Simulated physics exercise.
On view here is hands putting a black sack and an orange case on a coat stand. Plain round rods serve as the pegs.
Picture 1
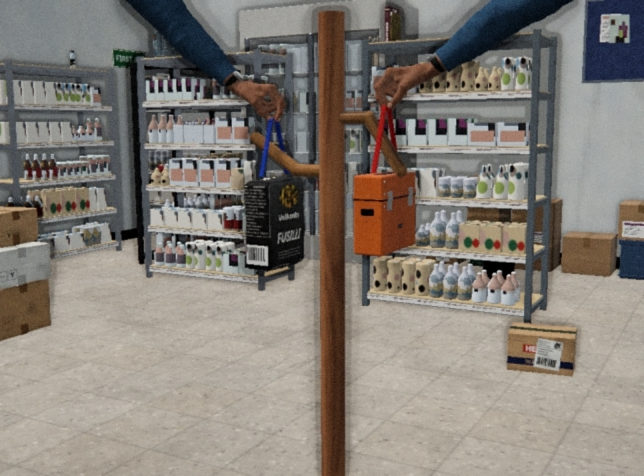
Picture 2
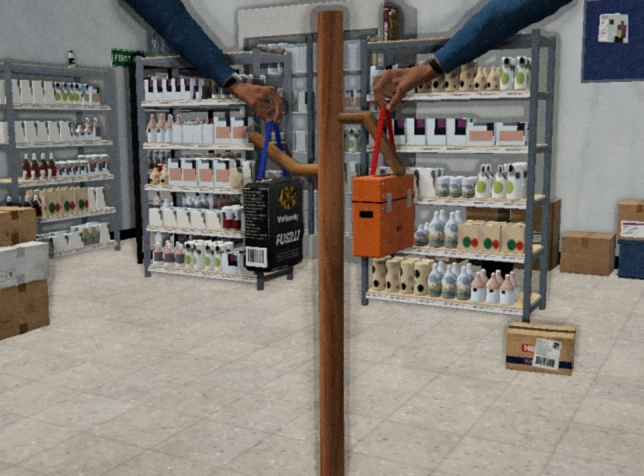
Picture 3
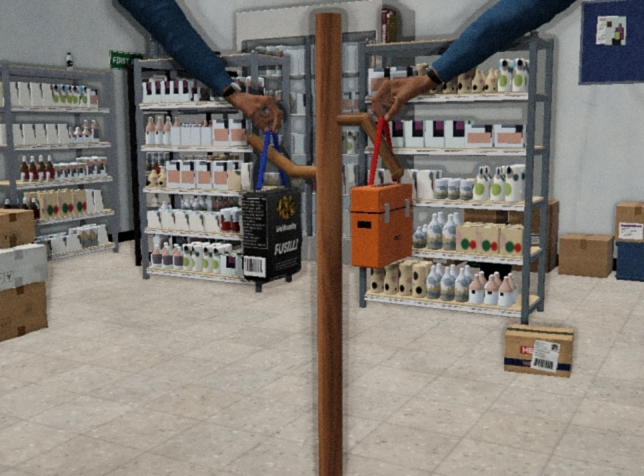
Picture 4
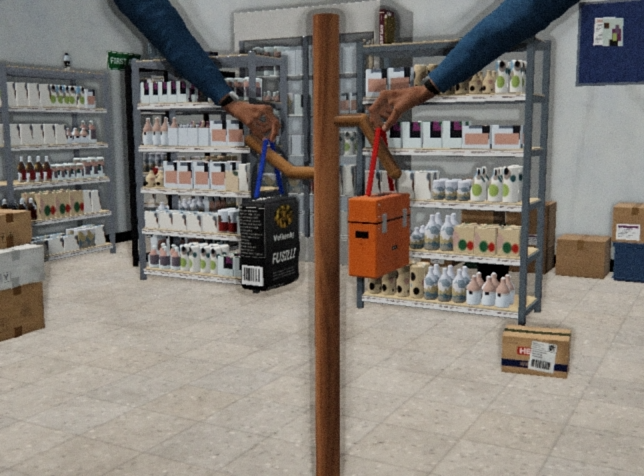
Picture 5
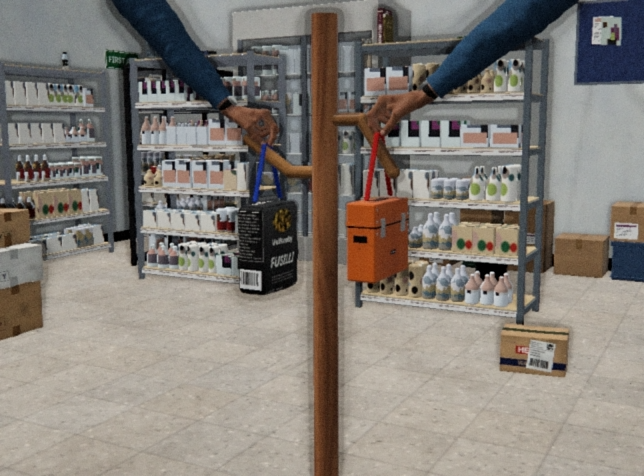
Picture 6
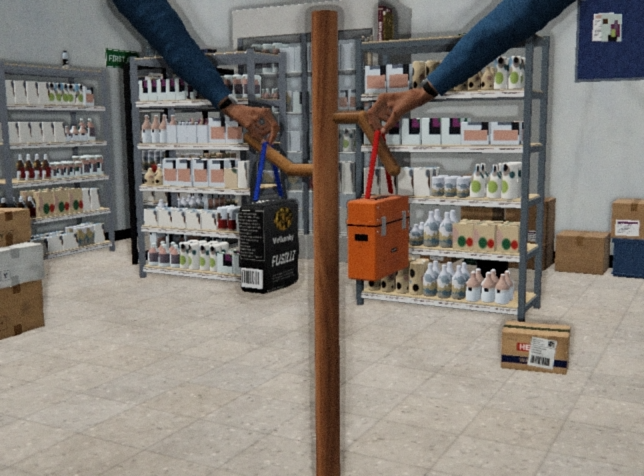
Two hands lowered a black sack and an orange case slightly beside the pegs of a wooden coat stand, then held them nearly still, with stocked shelves and cardboard boxes behind.
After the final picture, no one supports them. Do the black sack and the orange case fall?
Black sack: No, orange case: Yes.
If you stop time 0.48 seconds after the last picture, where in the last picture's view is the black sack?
Around (309, 265).
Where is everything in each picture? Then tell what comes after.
The first frame shows black sack (275, 223); orange case (386, 212); left peg tip (256, 138); right peg tip (401, 171).
The second frame shows black sack (274, 225); orange case (385, 214).
The third frame shows black sack (272, 234); orange case (383, 224).
The fourth frame shows black sack (270, 243); orange case (380, 233).
The fifth frame shows black sack (269, 247); orange case (379, 238).
The sixth frame shows black sack (269, 245); orange case (380, 236); left peg tip (249, 137), pointing up; right peg tip (394, 170), sloping steeply down.
Then, 0.48 s after the last picture, black sack hanging near (310, 265); orange case on the floor.
Then, 0.86 s after the last picture, black sack hanging near (322, 270); orange case on the floor.
At rest, black sack hanging near (321, 270); orange case on the floor. The black sack remains on its peg and the orange case slips off its peg.
